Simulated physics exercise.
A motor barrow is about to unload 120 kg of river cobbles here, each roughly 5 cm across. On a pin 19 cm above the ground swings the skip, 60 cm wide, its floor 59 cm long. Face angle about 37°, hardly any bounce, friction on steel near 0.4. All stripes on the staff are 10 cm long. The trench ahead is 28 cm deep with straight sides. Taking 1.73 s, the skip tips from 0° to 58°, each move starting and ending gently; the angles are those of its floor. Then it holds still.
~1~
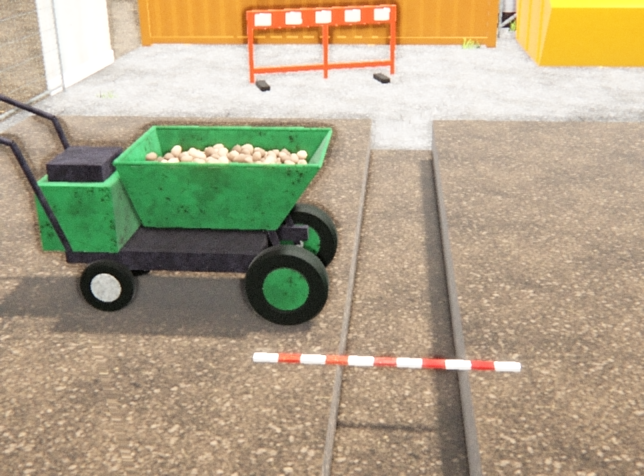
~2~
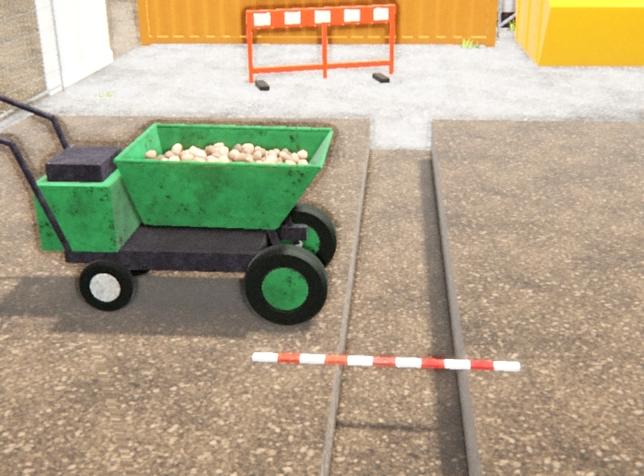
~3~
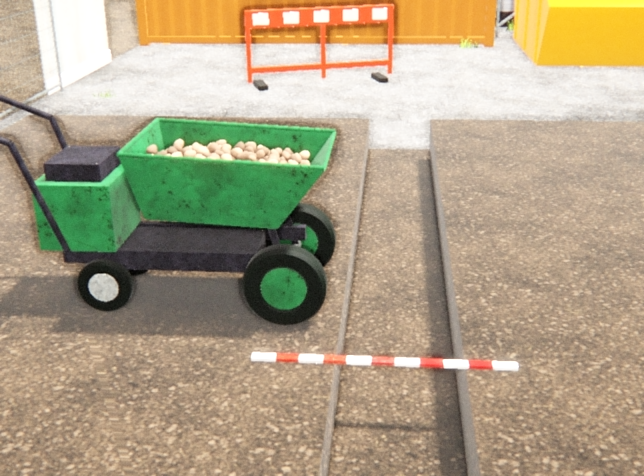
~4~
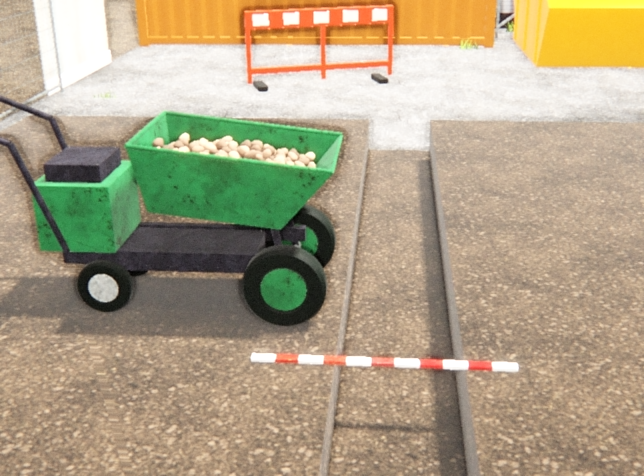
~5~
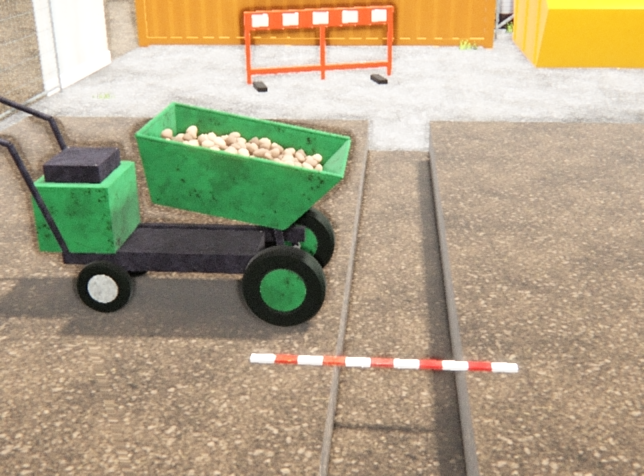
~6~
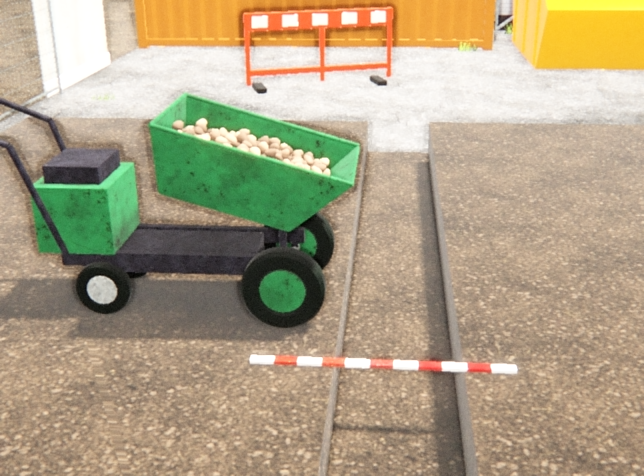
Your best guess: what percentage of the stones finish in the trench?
My guess is about 35 per cent.
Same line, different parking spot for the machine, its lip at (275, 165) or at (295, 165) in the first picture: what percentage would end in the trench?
The first gives about 50 percent and the second about 45 percent.
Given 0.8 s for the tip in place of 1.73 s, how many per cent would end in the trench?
It would be near 25 per cent.
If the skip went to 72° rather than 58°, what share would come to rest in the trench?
Trench share: Approx. 65%.
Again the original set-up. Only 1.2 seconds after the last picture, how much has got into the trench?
Roughly 10 percent of the load.
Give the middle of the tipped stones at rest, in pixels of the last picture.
In the last view, about (437, 347).
Then, 0.7 s after the last picture the floor is at 49°, 100 % in the skip; the foremost stones are at (388, 208).
Then, 1.2 s after the last picture the floor is at 58°, 89 % in the skip, 8 % in the trench, 2 % past the trench; the foremost stones are at (481, 308).
Then, 1.6 s after the last picture the floor is at 58°, 72 % in the skip, 17 % in the trench, 11 % past the trench; the foremost stones are at (536, 313).
Then, 3.5 s after the last picture the floor is at 58°, 53 % in the skip, 35 % in the trench, 13 % past the trench; the foremost stones are at (572, 315).
